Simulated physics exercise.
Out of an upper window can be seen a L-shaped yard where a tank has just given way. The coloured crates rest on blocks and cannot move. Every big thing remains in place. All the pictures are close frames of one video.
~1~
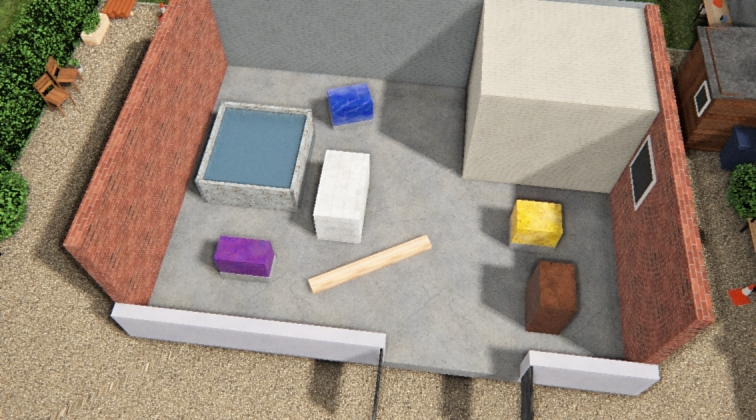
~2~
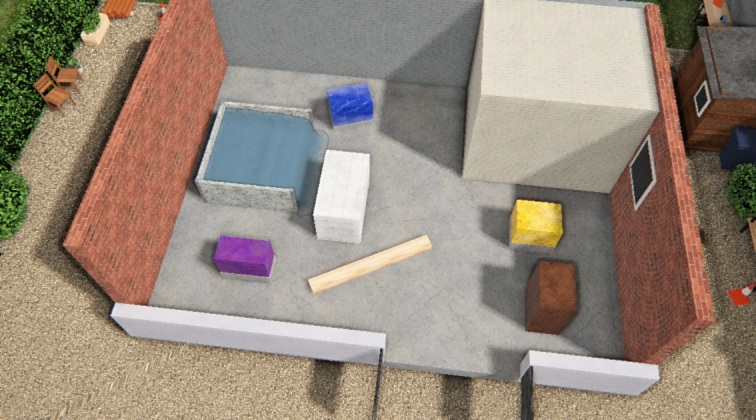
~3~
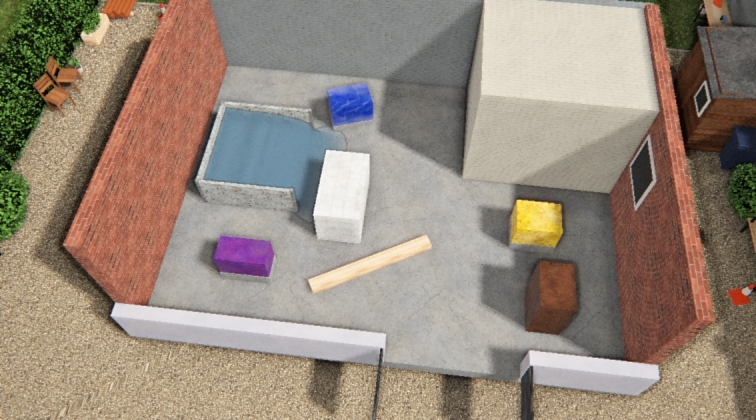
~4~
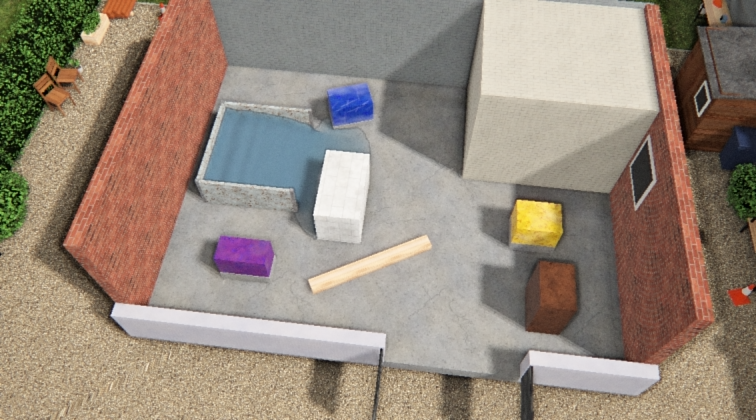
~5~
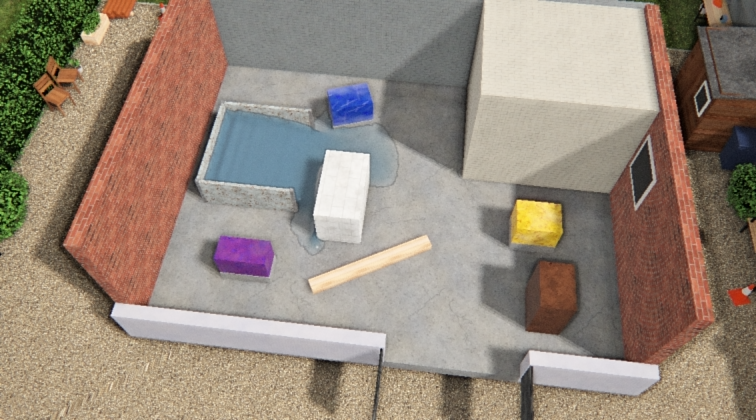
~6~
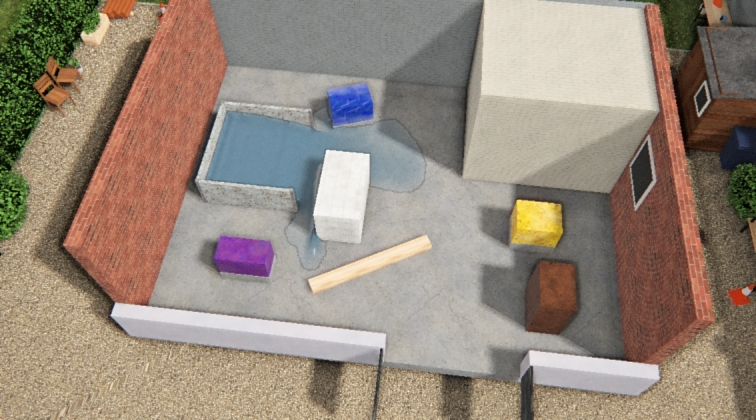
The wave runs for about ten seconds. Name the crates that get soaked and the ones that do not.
My prediction: Most likely the purple crate remains untouched; most likely the yellow crate remains untouched; most likely the blue crate gets water on it.
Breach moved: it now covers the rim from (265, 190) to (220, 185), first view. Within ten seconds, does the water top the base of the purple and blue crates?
In that case the purple crate is flooded and the blue crate is never flooded.
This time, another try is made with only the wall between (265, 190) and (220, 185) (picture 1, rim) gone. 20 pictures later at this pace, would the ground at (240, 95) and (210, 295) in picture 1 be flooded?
Waterless, submerged.
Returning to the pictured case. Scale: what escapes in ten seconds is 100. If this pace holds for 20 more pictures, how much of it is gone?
Close to 0 %.
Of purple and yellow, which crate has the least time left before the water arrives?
I'd go with the crate marked purple.
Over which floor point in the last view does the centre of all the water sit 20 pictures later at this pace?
I'd put my finger on (349, 177).
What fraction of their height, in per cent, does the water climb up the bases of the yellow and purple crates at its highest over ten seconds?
50 and 50 per cent, in that order.
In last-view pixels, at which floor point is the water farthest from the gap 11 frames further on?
Near (593, 231).
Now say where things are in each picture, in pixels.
In the first picture, still water in the water tank at (256, 147).
In the second picture, the front is at (300, 213), out from the gap at (302, 163).
In the third picture, the front is at a hidden place, out from the gap at (302, 164).
In the fourth picture, the front is at (316, 236), out from the gap at (302, 165).
In the fifth picture, the front is at (383, 132), out from the gap at (302, 165).
In the sixth picture, the front is at (421, 162), out from the gap at (302, 166).
A moment on, water covers 25 % of the floor; the purple crate water round its plinth, the yellow crate not reached, the blue crate water round its plinth.
Next, water covers 40 % of the floor; the purple crate water round its plinth, the yellow crate water round its plinth, the blue crate water round its plinth.
Then, water covers 65 % of the floor; the purple crate water round its plinth, the yellow crate water round its plinth, the blue crate water round its plinth.
Later, water covers 90 % of the floor; the purple crate water round its plinth, the yellow crate water round its plinth, the blue crate water round its plinth.
In the end, water covers 100 % of the floor; the purple crate stayed above the water, the yellow crate stayed above the water, the blue crate was topped.
